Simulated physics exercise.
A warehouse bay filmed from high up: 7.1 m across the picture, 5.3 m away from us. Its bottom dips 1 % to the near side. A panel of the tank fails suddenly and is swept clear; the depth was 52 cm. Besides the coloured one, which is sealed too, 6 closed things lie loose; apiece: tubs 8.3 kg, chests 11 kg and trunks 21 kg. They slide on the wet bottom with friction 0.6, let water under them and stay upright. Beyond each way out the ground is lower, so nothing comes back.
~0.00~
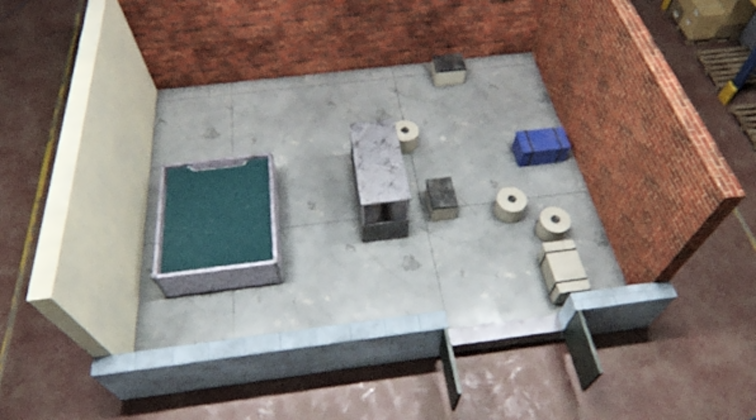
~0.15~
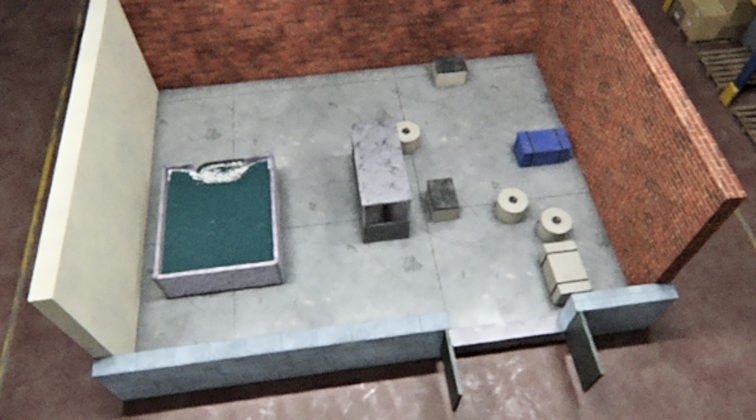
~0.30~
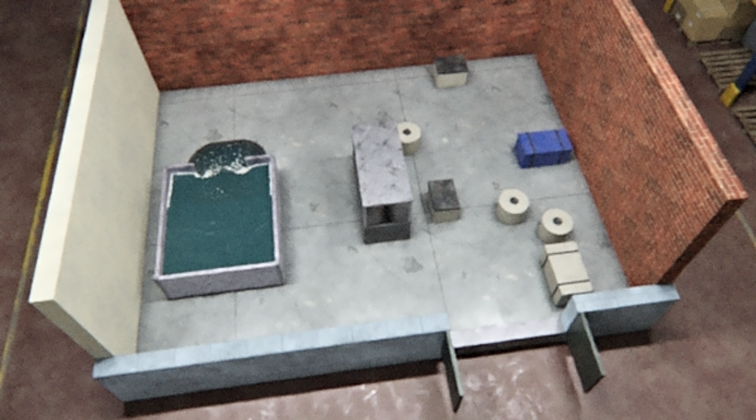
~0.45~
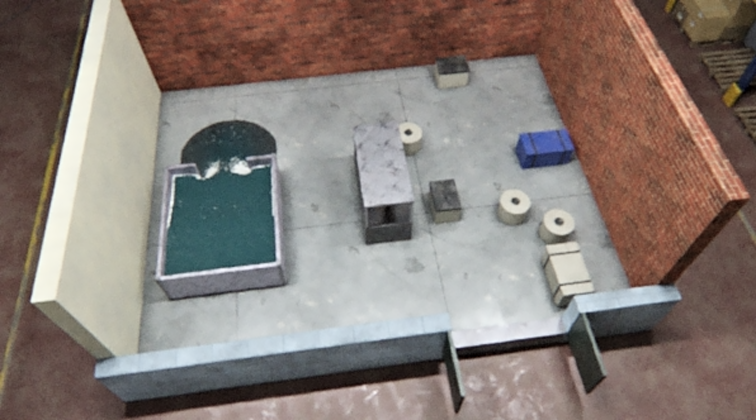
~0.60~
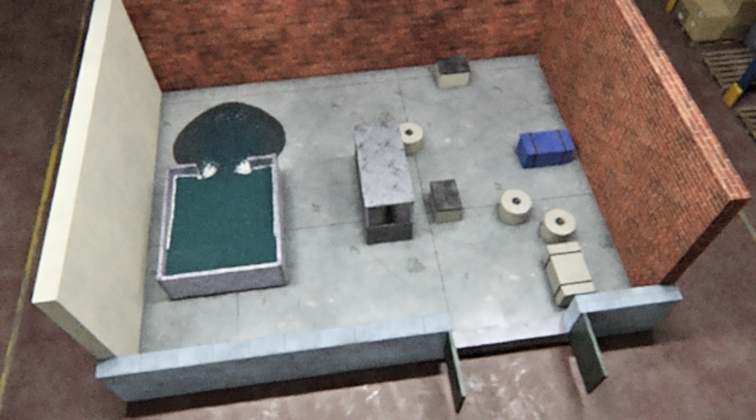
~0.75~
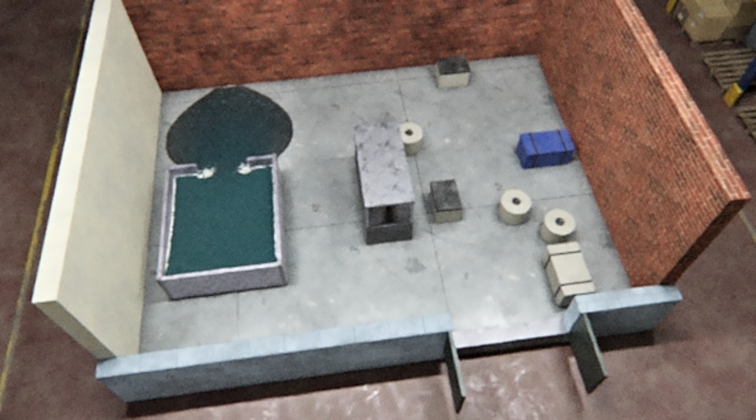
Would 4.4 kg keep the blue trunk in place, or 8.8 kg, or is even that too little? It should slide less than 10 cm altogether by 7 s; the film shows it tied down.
For it, neither load is enough.
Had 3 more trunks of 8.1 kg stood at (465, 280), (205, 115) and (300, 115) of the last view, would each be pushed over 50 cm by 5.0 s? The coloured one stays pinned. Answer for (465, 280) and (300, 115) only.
In turn: Less, over.
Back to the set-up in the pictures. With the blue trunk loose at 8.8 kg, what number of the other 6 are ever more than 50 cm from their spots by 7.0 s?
That makes 1.
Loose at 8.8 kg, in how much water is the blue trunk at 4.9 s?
Roughly 3 cm.
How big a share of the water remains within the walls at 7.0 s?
About 100 per cent.
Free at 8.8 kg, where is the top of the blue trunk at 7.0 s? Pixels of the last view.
Near (566, 198).
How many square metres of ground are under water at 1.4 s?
Roughly 9.0 m2.
After 1.4 s the blue trunk would be 0 cm from its start with 4.4 kg and 0 cm from its start with 8.8 kg; 0 cm of water round it then.
After 3.1 s the blue trunk would be 0 cm from its start with 4.4 kg and 0 cm from its start with 8.8 kg; 0 cm of water round it then.
After 4.9 s the blue trunk would be 13 cm from its start with 4.4 kg and 9 cm from its start with 8.8 kg; 3 cm of water round it then.
After 7.0 s the blue trunk would be 131 cm from its start with 4.4 kg and 115 cm from its start with 8.8 kg; 5 cm of water round it then.
